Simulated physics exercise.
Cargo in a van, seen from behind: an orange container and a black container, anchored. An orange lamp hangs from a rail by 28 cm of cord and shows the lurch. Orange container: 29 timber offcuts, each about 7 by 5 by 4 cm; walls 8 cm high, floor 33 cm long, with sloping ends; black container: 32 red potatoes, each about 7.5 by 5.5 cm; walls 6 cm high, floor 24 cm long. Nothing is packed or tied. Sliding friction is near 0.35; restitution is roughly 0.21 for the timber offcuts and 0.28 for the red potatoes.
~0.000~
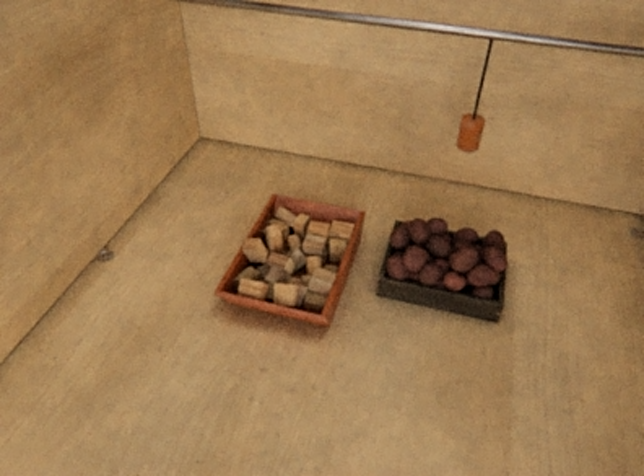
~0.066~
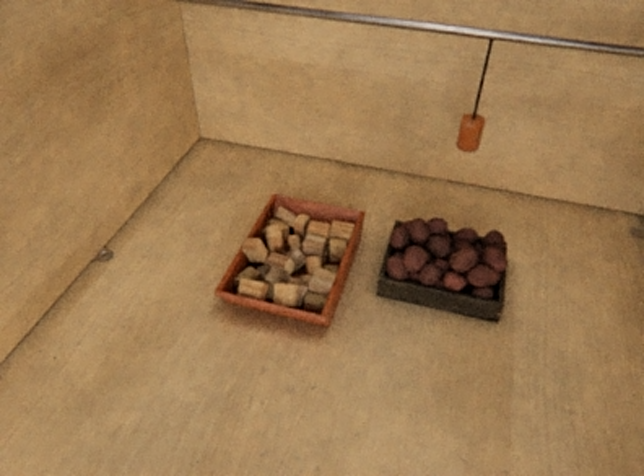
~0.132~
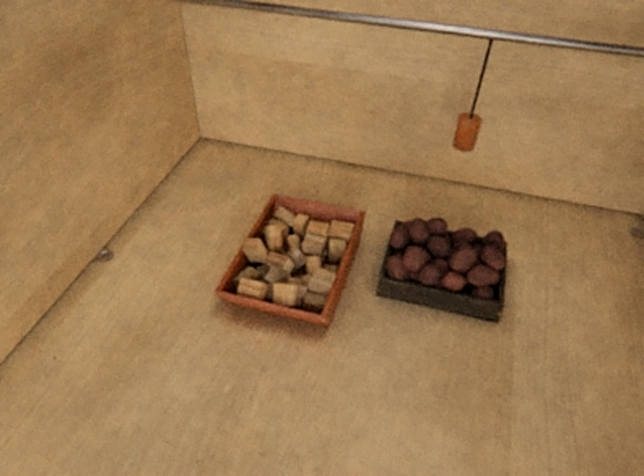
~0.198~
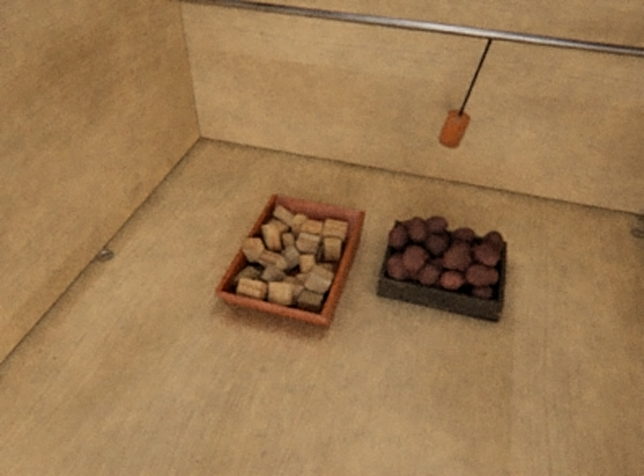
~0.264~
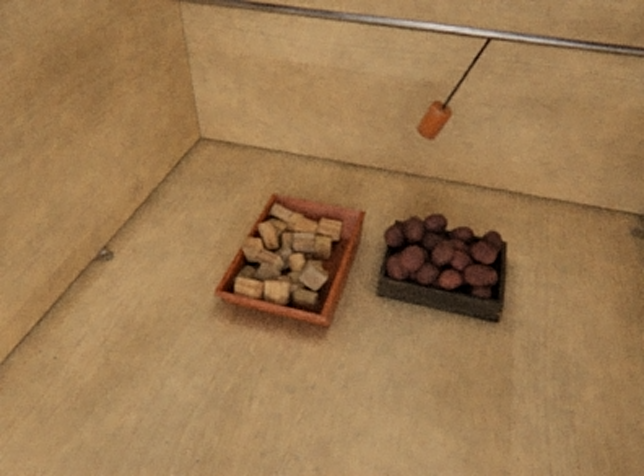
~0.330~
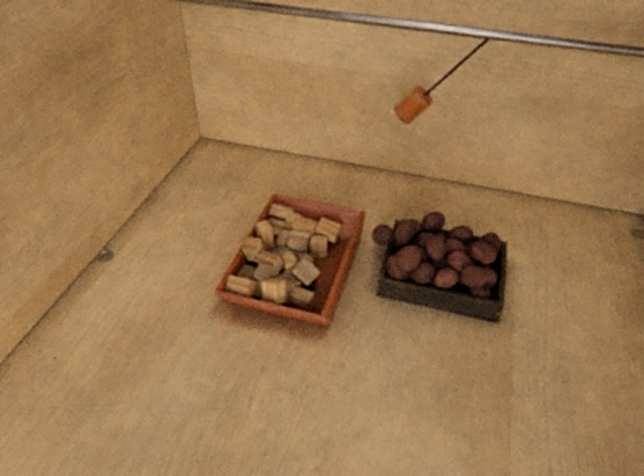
At first, an orange lamp hangs straight down above an orange container of wooden offcuts and a black container of red potatoes. The lamp then swings steadily farther left while both loads shift leftward, the containers staying put, and one potato pushes out over the black container's left rim.
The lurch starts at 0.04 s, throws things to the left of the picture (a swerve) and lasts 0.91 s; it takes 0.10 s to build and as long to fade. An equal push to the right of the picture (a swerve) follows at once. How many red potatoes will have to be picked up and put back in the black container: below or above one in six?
The black container loses over a sixth of its red potatoes.
After 0.67 s, the orange container has all 29 and the black container is down by 7 of 32.
After 1.10 s, the orange container has all 29 and the black container is down by 9 of 32.
After 1.70 s, the orange container has all 29 and the black container is down by 14 of 32.
Final count (at 2.46 s), the orange container has all 29 and the black container is down by 16 of 32. Asked share, 16 of 32, 50 per cent.
